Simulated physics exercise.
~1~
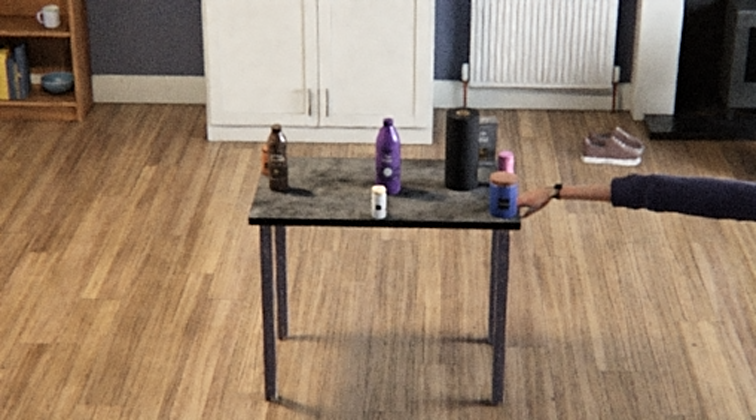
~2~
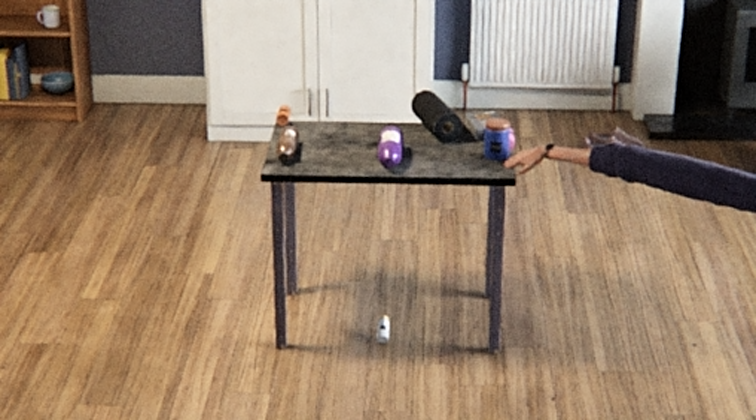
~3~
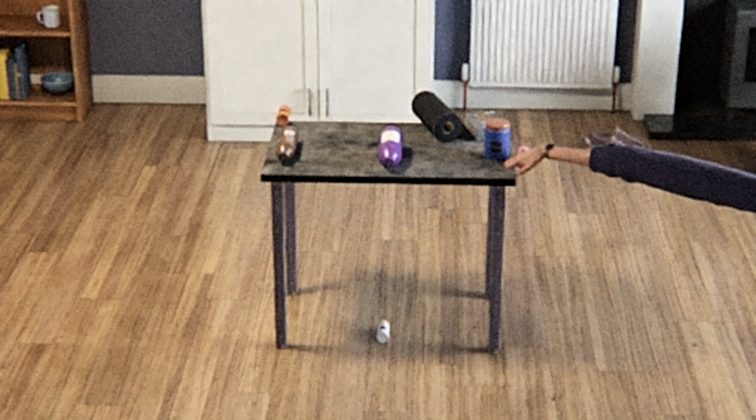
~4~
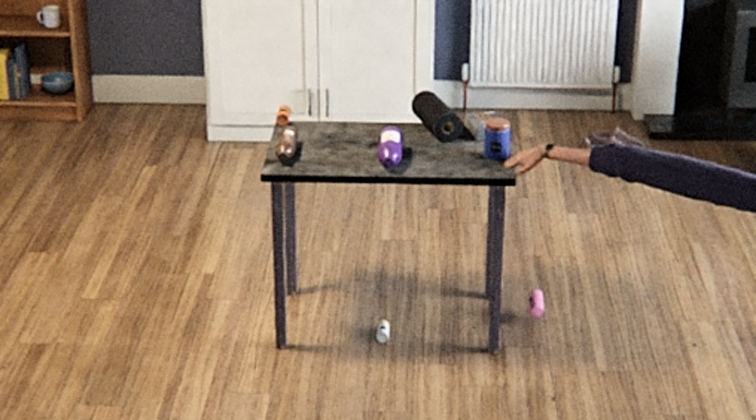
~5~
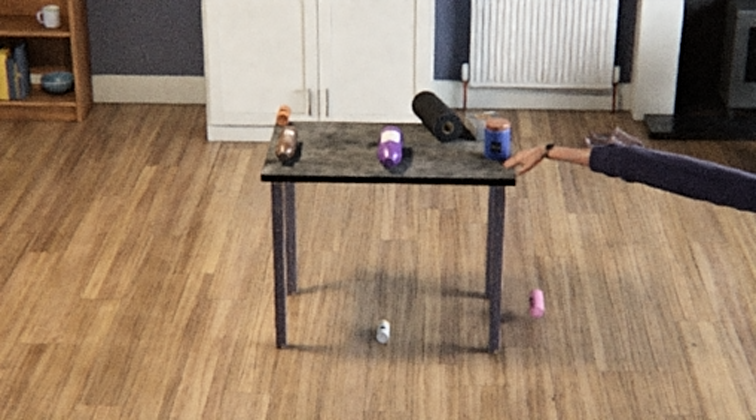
An arm in a dark sleeve reaches from the right to the edge of a small grey-topped table on a wooden floor, facing us before white cupboards and a radiator. Brown and purple bottles, a black roll, a blue jar and small orange, white and pink shakers stand on it, with a grey packet behind. The table shifts away from us, and the bottles, roll and orange shaker topple on top. The white shaker drops to the floor beneath, and then the pink one lands at the right. Both lie still, while the blue jar stays upright beside the hand.
